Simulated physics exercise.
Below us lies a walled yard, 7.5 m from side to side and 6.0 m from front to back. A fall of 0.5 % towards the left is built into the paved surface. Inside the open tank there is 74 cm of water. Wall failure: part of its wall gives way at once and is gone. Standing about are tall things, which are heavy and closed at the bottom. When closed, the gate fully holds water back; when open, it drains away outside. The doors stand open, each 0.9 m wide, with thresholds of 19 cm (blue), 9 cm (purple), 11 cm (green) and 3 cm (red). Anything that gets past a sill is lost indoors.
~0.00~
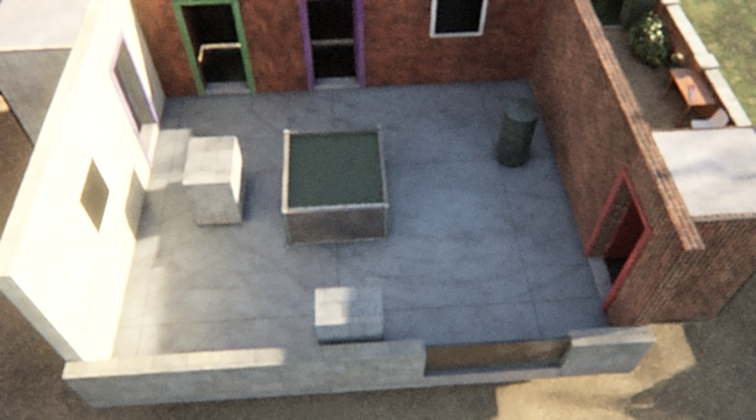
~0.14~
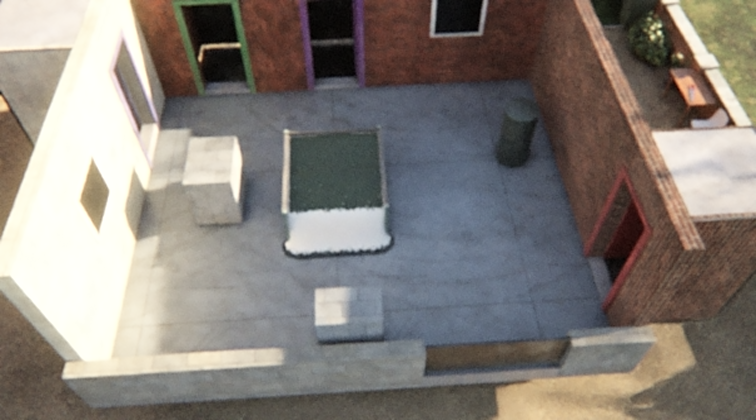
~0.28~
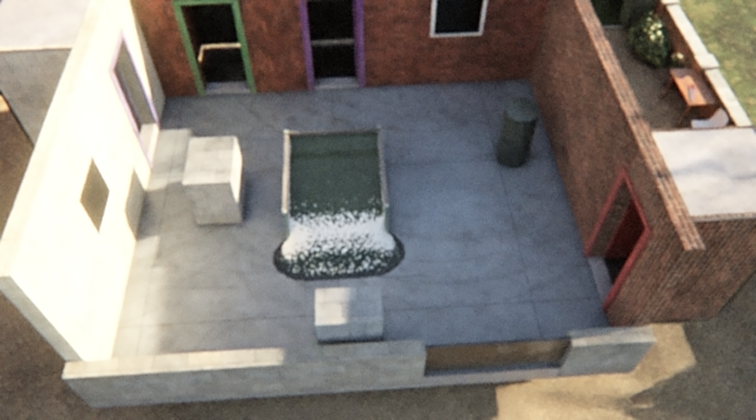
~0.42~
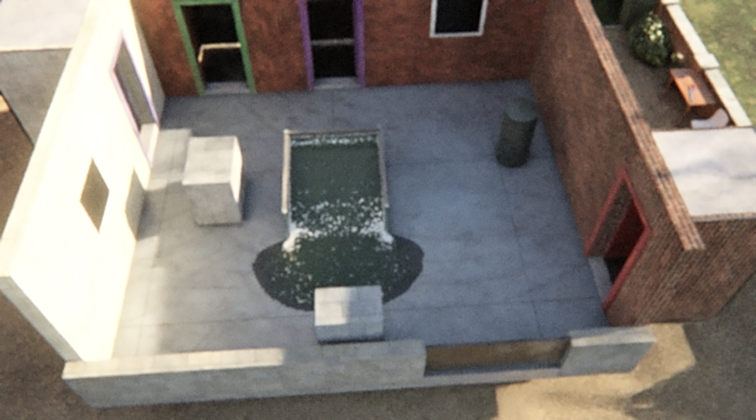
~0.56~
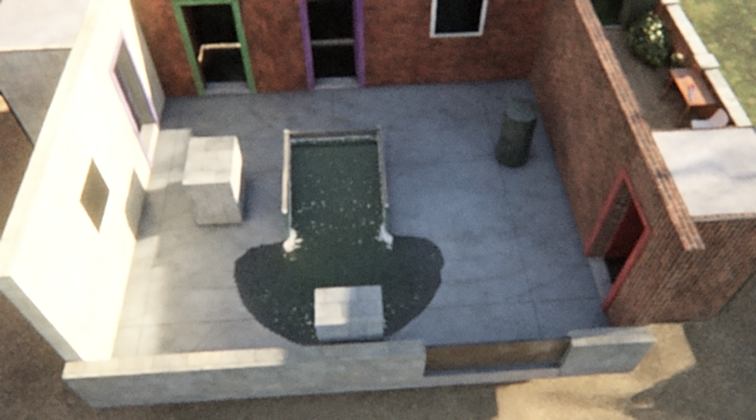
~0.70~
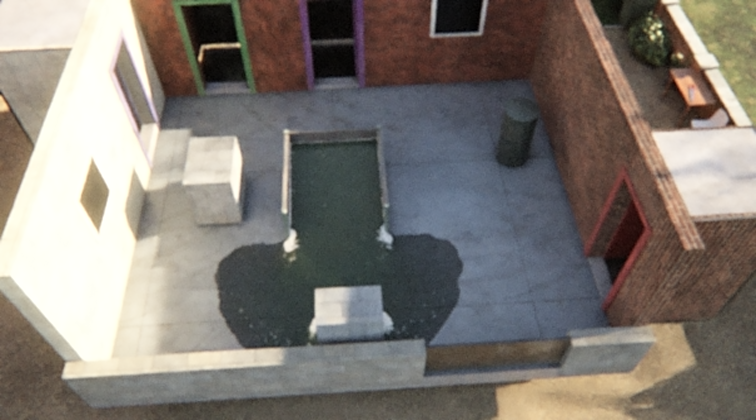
In a walled yard, dark water pours from an open tank and spreads around a pale block.
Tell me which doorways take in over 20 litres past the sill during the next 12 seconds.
Within those 12 seconds, the blue door takes in no more than that; the purple door takes in no more than that; the green door takes in no more than that; the red door takes in over 20 litres.
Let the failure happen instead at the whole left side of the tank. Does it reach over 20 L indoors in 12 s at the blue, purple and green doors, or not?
Compared with the limit, blue is lower, purple is lower and green is higher.
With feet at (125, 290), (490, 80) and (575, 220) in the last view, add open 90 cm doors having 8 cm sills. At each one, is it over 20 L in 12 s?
First doorway gets there, second falls short, third falls short.
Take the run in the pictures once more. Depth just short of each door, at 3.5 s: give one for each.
In cm: Blue 3, purple 0, green 0, red 16.
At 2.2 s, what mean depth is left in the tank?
Roughly 18 centimetres.
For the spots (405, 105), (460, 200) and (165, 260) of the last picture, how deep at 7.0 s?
Spot one 0 cm, spot two 3 cm, spot three 6 cm.
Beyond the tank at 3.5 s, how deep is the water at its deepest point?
Around 24 centimetres.
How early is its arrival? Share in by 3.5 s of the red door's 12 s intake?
Fraction in by then: Around 35 per cent.
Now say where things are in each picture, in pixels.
The first picture shows still water, 74 cm deep, in the open tank at (334, 171).
In the second picture, water pours out at (337, 230) and has run 0.9 m, to (391, 238); typically 10 cm deep outside, 74 cm at the open tank's back.
In the third picture, water pours out at (337, 231) and has run 1.1 m, to (400, 256); typically 12 cm deep outside, 73 cm at the open tank's back.
In the fourth picture, water pours out at (338, 232) and has run 1.4 m, to (413, 274); typically 10 cm deep outside, 65 cm at the open tank's back.
In the fifth picture, water pours out at (338, 232) and has run 1.9 m, to (312, 342); typically 8 cm deep outside, 63 cm at the open tank's back.
In the sixth picture, the front is at a hidden place, 2.4 m from the gap at (338, 232); 5.8 m2 of floor is under water; 60 cm left at the back of the open tank.
After 1.4 s water covers 20 % of the floor and is deepest (44 cm) near (343, 322); blue door not reached, purple door not reached, green door not reached, red door not reached.
After 2.2 s water covers 25 % of the floor and is deepest (44 cm) near (106, 382); blue door not reached, purple door not reached, green door not reached, red door not reached.
After 3.5 s water covers 45 % of the floor and is deepest (24 cm) near (106, 382); blue door 3 cm at the sill, 0 L in, purple door not reached, green door not reached, red door 16 cm at the sill, 65 L in.
After 7.0 s water covers 85 % of the floor and is deepest (15 cm) near (165, 100); blue door 6 cm at the sill, 0 L in, purple door 3 cm at the sill, 0 L in, green door 9 cm at the sill, 2 L in, red door 5 cm at the sill, 174 L in.
After 12.0 s water covers 100 % of the floor and is deepest (8 cm) near (317, 99); blue door 7 cm at the sill, 0 L in, purple door 8 cm at the sill, 0 L in, green door 5 cm at the sill, 2 L in, red door 2 cm at the sill, 180 L in.
